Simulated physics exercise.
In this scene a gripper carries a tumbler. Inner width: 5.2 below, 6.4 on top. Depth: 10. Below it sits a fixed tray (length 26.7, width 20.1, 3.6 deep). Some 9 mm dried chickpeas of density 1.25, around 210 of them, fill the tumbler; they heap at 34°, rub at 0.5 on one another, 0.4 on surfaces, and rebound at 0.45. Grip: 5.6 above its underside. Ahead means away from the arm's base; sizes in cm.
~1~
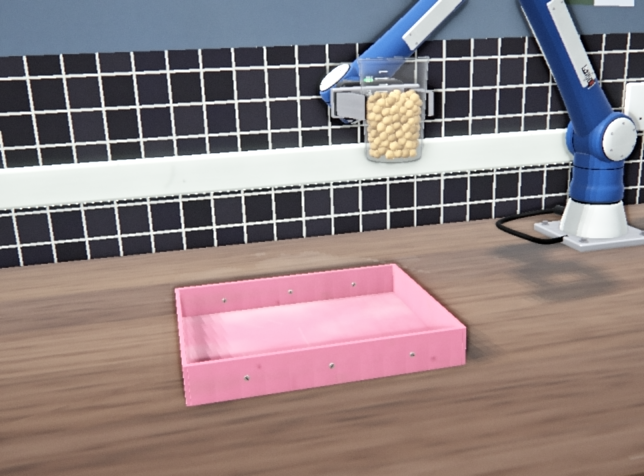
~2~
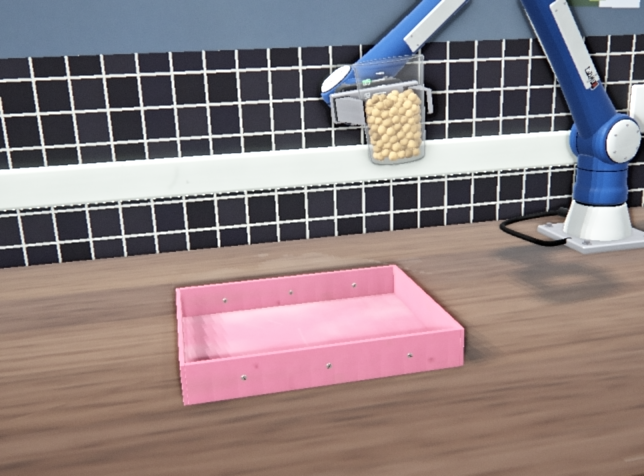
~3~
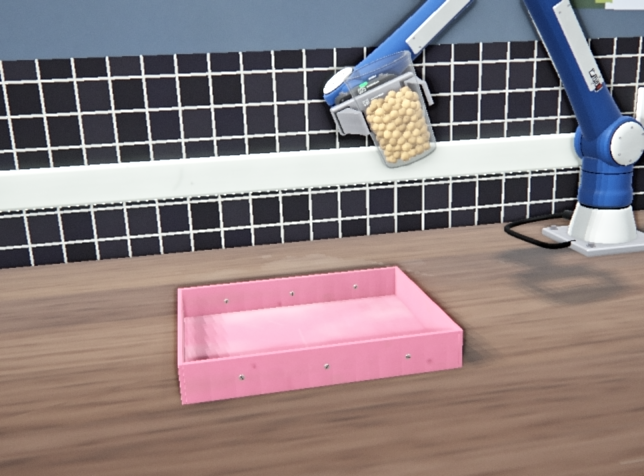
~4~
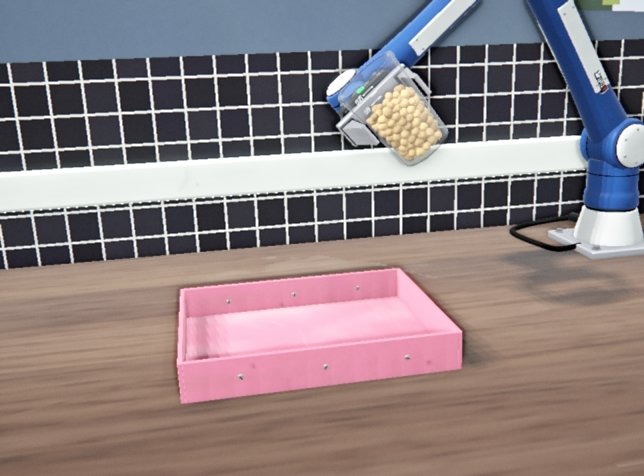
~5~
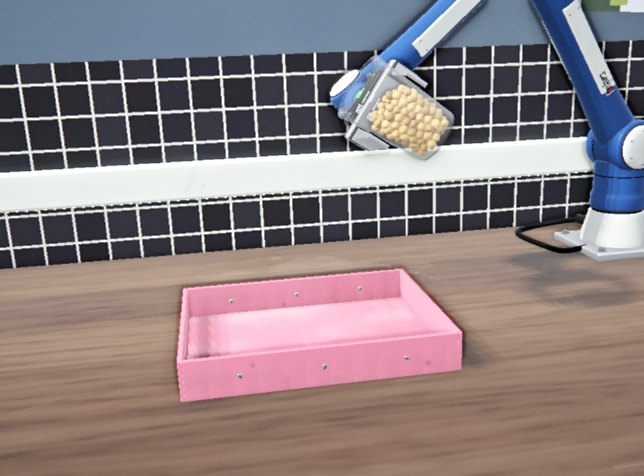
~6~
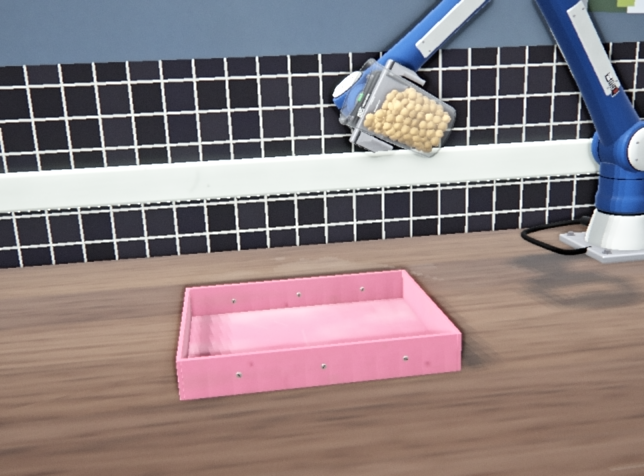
A blue robot arm held a clear container of small, round, tan pieces above and behind a pink tray on a wooden surface, then steadily tilted it over onto its side toward the right.
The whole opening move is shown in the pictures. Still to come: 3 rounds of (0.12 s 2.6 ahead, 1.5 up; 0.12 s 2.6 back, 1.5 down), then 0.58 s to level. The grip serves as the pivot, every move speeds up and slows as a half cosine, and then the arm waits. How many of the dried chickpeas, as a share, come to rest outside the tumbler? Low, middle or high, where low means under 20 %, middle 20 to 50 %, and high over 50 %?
Low, under 20 %.
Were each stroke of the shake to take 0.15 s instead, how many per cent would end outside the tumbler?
I'd expect close to 0 per cent then.
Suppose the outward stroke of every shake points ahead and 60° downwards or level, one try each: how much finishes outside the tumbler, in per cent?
It comes to around 0 per cent on the first try and around 5 per cent on the second.
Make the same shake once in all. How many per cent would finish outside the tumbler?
About 0 %.
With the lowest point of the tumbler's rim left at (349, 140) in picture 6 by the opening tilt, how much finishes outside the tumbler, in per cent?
About 70 per cent.
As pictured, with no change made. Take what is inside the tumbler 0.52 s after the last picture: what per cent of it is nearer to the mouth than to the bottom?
About 40 percent.
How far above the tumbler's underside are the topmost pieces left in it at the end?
I'd say close to 8.0 cm.
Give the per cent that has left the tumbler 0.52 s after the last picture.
Roughly 5 percent is out.
Then, 0.52 s later, tilted 62° forward, highest piece 26 above the table; 200 in the tumbler, 3 in the tray, 10 in flight or on a rim.
Then, 1.04 s later, tilted 26° forward, highest piece 28 above the table; 191 in the tumbler, 22 in the tray.
Then, 1.50 s later, level, highest piece 27 above the table; 191 in the tumbler, 22 in the tray.
Then, 2.55 s later, level, highest piece 27 above the table; 191 in the tumbler, 22 in the tray.
At rest, 191 in the tumbler, 22 in the tray. That is 10 % outside the tumbler.
